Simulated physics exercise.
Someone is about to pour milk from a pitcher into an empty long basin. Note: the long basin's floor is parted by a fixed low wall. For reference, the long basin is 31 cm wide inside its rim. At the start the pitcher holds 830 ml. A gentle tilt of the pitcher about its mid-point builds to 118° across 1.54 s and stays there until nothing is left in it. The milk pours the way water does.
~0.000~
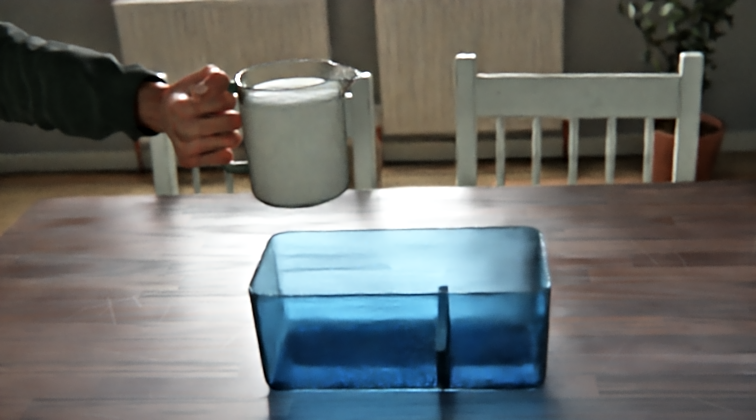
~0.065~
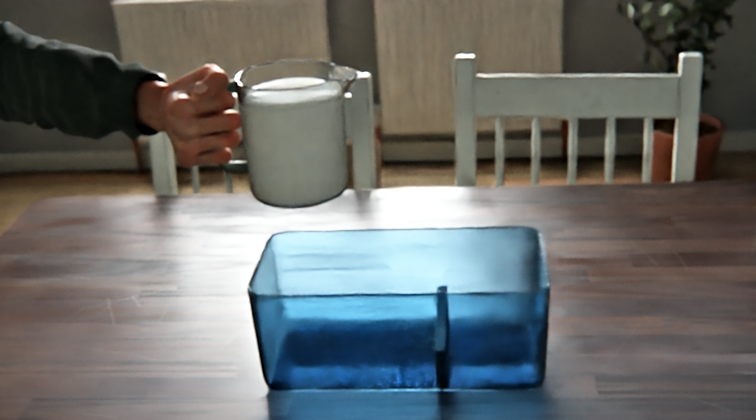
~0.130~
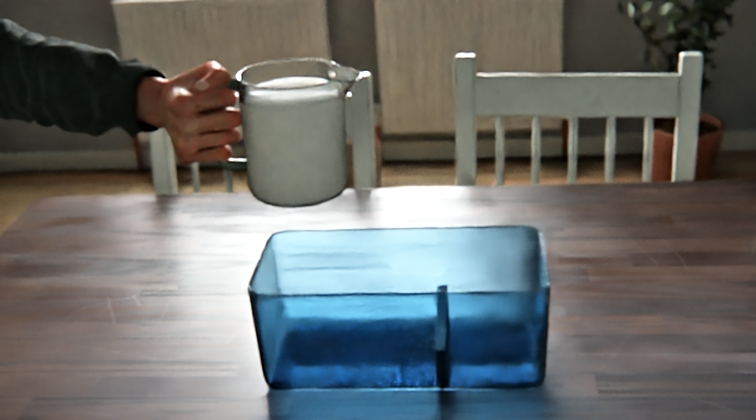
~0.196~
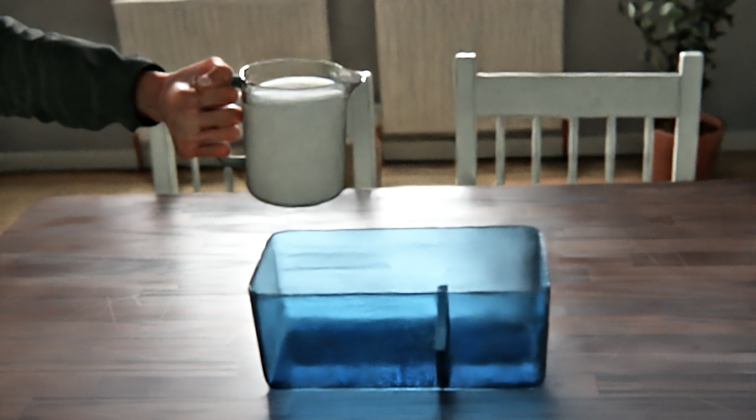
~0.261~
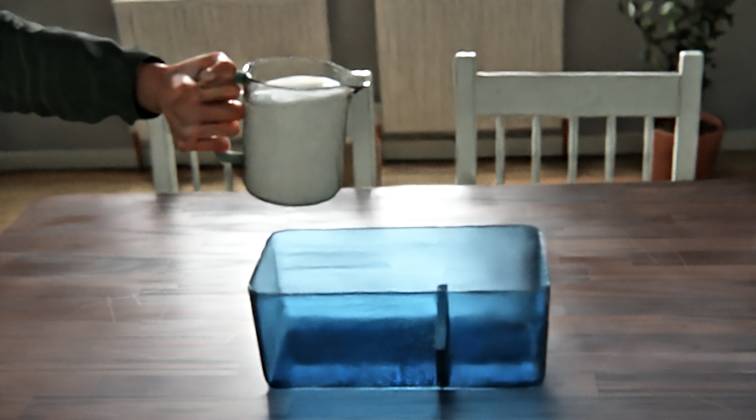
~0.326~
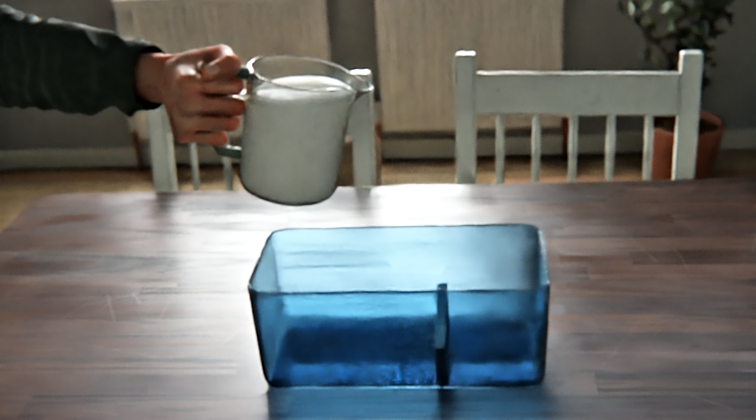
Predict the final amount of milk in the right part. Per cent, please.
The right part ends with roughly 57 per cent.
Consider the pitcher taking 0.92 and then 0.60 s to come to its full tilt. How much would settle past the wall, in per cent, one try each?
I'd say 35 percent on the first go, 20 percent on the next.
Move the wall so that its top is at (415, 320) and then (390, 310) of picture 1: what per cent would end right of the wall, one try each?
Respectively close to 80 and 95 %.
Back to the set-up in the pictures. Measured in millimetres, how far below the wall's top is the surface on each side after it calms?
Left roughly 34 mm; right roughly 16 mm.
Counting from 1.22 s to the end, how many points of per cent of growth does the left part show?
I'd put it at some 26 percent.
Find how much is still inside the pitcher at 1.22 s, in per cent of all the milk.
Roughly 18 per cent.
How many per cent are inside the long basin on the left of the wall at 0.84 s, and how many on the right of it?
0 per cent left and 8 right, roughly.
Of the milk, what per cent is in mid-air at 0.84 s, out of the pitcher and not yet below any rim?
Share: Roughly 16 per cent.
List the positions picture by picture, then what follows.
The first frame shows tilt 0°; pouring edge (361, 74); surface from (244, 93) to (343, 90); the long basin's rim runs from (260, 264) to (545, 259); the wall's top is at (442, 317).
The second frame shows tilt 1°; pouring edge (361, 74); surface from (244, 93) to (343, 90).
The third frame shows tilt 2°; pouring edge (362, 75); surface from (245, 92) to (344, 89).
The fourth frame shows tilt 5°; pouring edge (366, 78); surface from (246, 93) to (347, 90).
The fifth frame shows tilt 8°; pouring edge (369, 82); surface from (250, 91) to (351, 89).
The sixth frame shows tilt 13°; pouring edge (373, 87); surface from (251, 92) to (357, 89).
After 0.84 s the tilt is 67° and 77 per cent is still to pour, 0 is left of the wall and 8 right of it.
After 1.22 s the tilt is 106° and 19 per cent is still to pour, 16 is left of the wall and 51 right of it.
After 1.61 s the tilt is 118° and 0 per cent is still to pour, 42 is left of the wall and 56 right of it.
After 2.04 s the tilt is 118° and 0 per cent is still to pour, 42 is left of the wall and 57 right of it.
In the end 42 per cent lies left of the wall, 57 right of it and 1 outside.
